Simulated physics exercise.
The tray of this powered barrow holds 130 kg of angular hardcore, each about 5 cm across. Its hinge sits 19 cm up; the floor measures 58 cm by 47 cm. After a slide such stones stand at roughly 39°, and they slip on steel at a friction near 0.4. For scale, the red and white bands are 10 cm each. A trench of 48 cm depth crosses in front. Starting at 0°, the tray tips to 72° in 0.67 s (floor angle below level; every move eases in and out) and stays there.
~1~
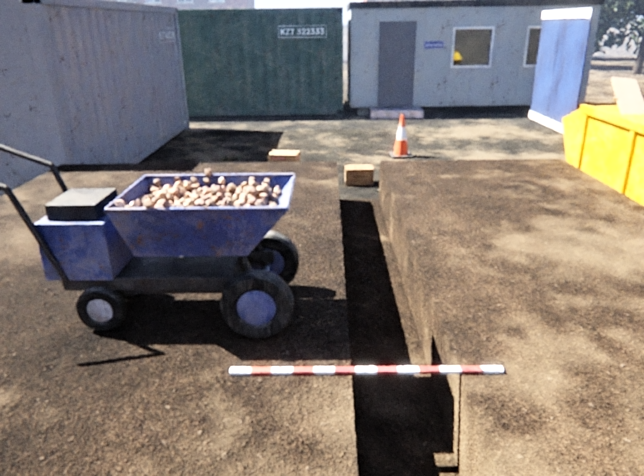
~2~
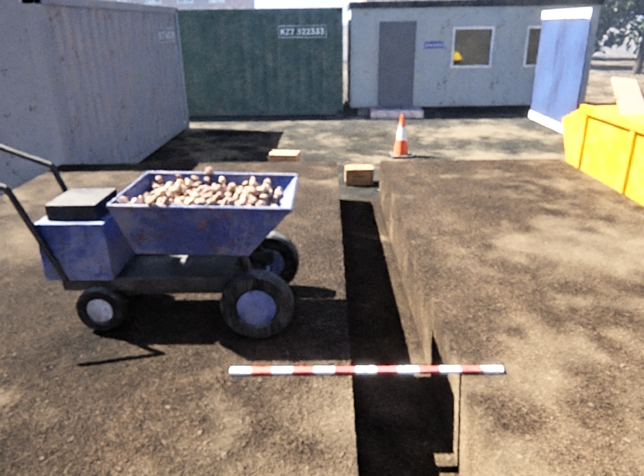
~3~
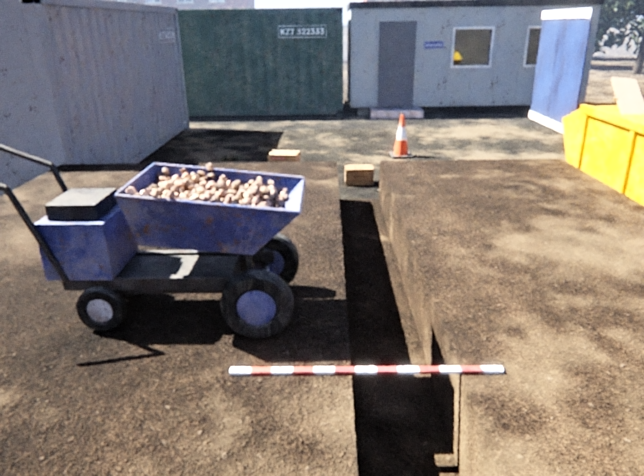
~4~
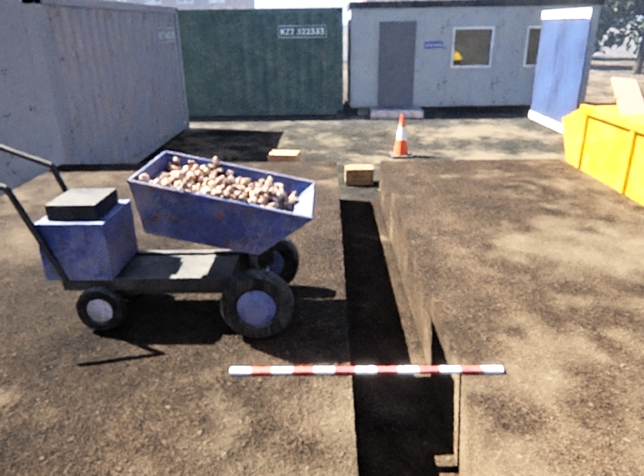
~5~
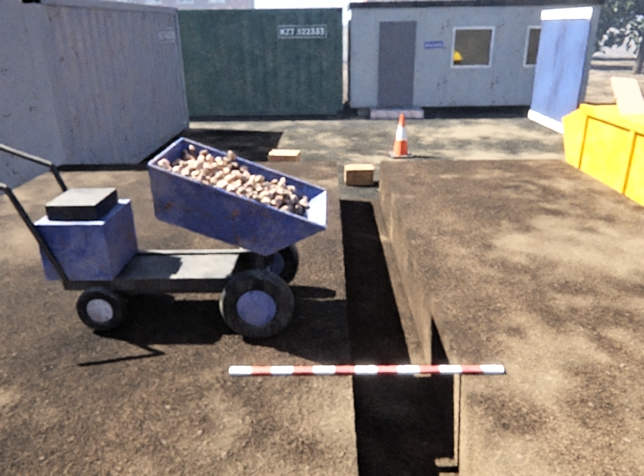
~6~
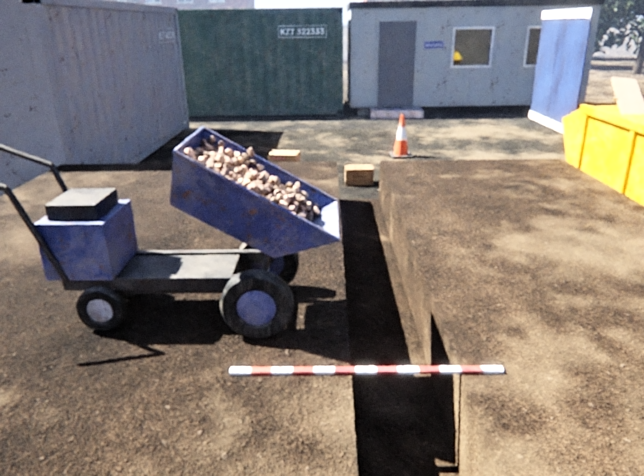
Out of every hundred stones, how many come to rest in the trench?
Some 95 per cent of it.
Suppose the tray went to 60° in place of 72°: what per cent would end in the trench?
In that case some 55 per cent.
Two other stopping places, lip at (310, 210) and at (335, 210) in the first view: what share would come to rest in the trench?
Near 75 per cent from the first place, 50 from the second.
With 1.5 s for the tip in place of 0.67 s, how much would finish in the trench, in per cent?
Then about 100 per cent.
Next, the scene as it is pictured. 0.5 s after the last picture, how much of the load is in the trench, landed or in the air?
About 35 per cent by then.
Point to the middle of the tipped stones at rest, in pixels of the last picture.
Near (403, 367).
Then, 0.2 s after the last picture the floor is at 60°, 100 % in the tray; the foremost stones are at (356, 251).
Then, 0.5 s after the last picture the floor is at 72°, 66 % in the tray, 34 % in the trench; the foremost stones are at (434, 345).
Then, 0.8 s after the last picture the floor is at 72°, 17 % in the tray, 78 % in the trench, 5 % past the trench; the foremost stones are at (521, 306).
Then, 2.8 s after the last picture the floor is at 72°, 0 % in the tray, 95 % in the trench, 5 % past the trench; the foremost stones are at (553, 306).
